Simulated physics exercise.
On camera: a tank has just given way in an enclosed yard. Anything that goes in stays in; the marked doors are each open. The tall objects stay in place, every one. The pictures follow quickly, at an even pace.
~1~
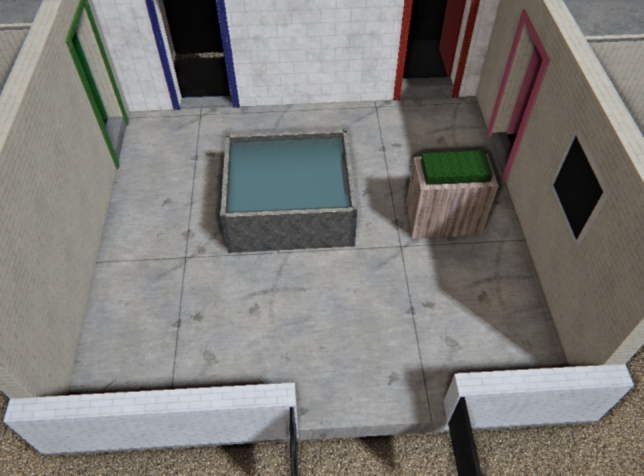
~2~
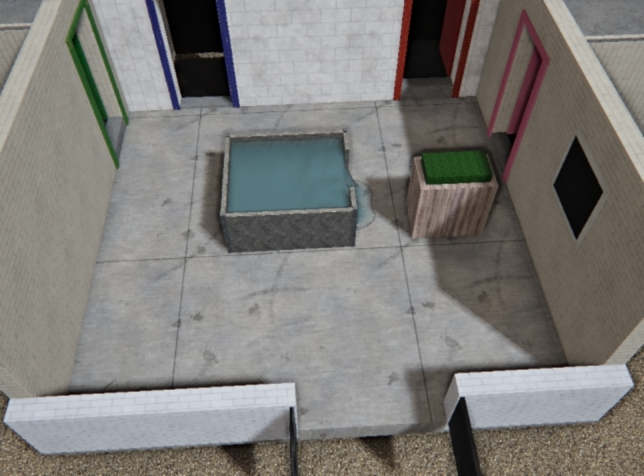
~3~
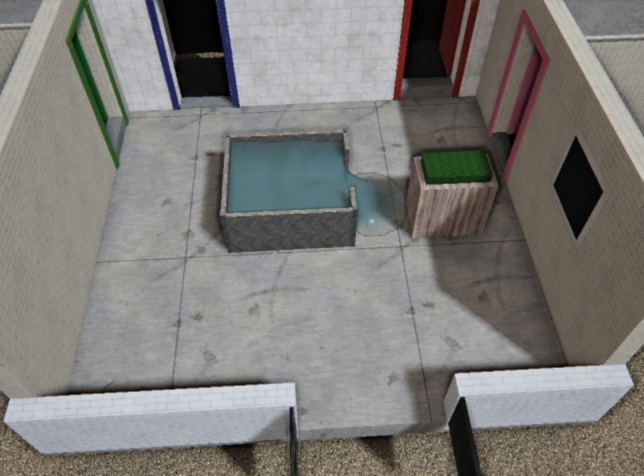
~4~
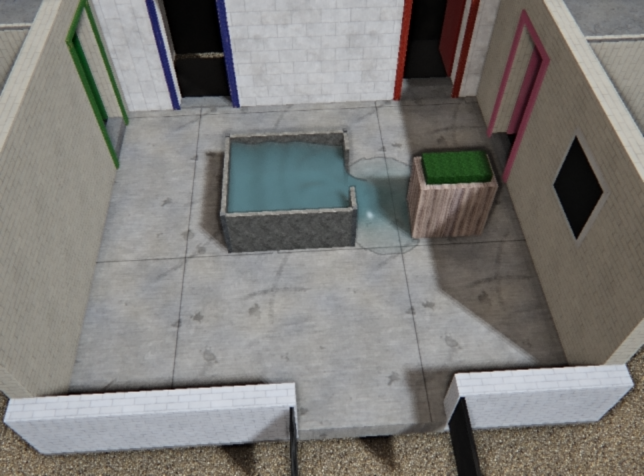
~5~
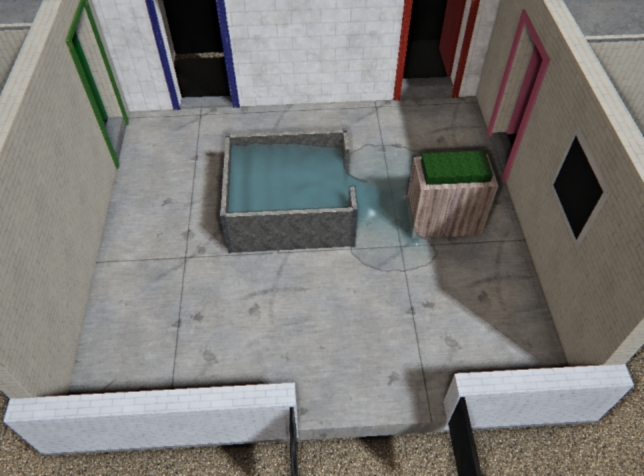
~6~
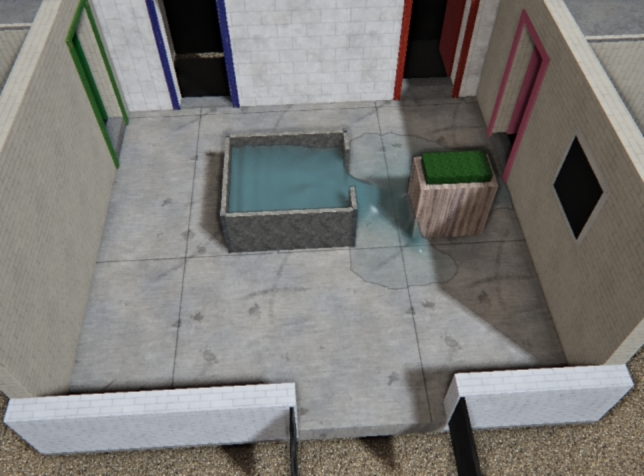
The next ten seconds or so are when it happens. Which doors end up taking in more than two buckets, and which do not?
The green door stays at two or below, the blue door stays at two or below, the red door stays at two or below, the pink door takes in more.
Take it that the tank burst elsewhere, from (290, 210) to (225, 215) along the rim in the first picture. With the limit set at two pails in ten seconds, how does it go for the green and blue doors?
Green stays within the limit, blue exceeds the limit.
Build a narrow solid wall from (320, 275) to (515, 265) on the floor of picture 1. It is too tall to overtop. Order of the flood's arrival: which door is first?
That would be the door marked pink.
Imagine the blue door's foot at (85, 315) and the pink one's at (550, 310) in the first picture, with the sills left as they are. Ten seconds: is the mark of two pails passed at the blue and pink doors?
Result - blue remains beneath it, pink remains beneath it.
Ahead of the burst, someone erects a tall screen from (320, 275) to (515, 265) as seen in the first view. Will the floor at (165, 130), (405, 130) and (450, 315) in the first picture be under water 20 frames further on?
Point by point: First not reached, second submerged, third not reached.
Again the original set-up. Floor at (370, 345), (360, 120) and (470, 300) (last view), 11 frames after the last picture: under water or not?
Result, in that order: Wetted / not wetted / wetted.
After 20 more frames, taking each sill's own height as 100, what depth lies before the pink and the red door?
Depth ratios, approx.: 150 and 50 percent.
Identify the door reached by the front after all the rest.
That is the door marked green.
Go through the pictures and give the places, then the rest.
In the first picture, the tank at (288, 175) is whole and still.
In the second picture, the front is at (358, 184), out from the gap at (347, 192).
In the third picture, water pours out at (346, 194) and has run to (402, 209).
In the fourth picture, water pours out at (346, 194) and has run to a hidden place.
In the fifth picture, water pours out at (346, 195) and has run to a hidden place.
In the sixth picture, the front is at (503, 183), out from the gap at (346, 194).
A moment on, water covers 25 % of the floor; the green door not reached, the blue door not reached, the red door not reached, the pink door over two buckets in.
Next, water covers 40 % of the floor; the green door not reached, the blue door not reached, the red door wet at the sill, nothing in, the pink door over two buckets in.
Then, water covers 50 % of the floor; the green door not reached, the blue door not reached, the red door wet at the sill, nothing in, the pink door far over two buckets in.
Later, water covers 70 % of the floor; the green door wet at the sill, nothing in, the blue door wet at the sill, nothing in, the red door wet at the sill, nothing in, the pink door far over two buckets in.
In the end, water covers 90 % of the floor; the green door wet at the sill, nothing in, the blue door under two buckets in, the red door wet at the sill, nothing in, the pink door far over two buckets in.
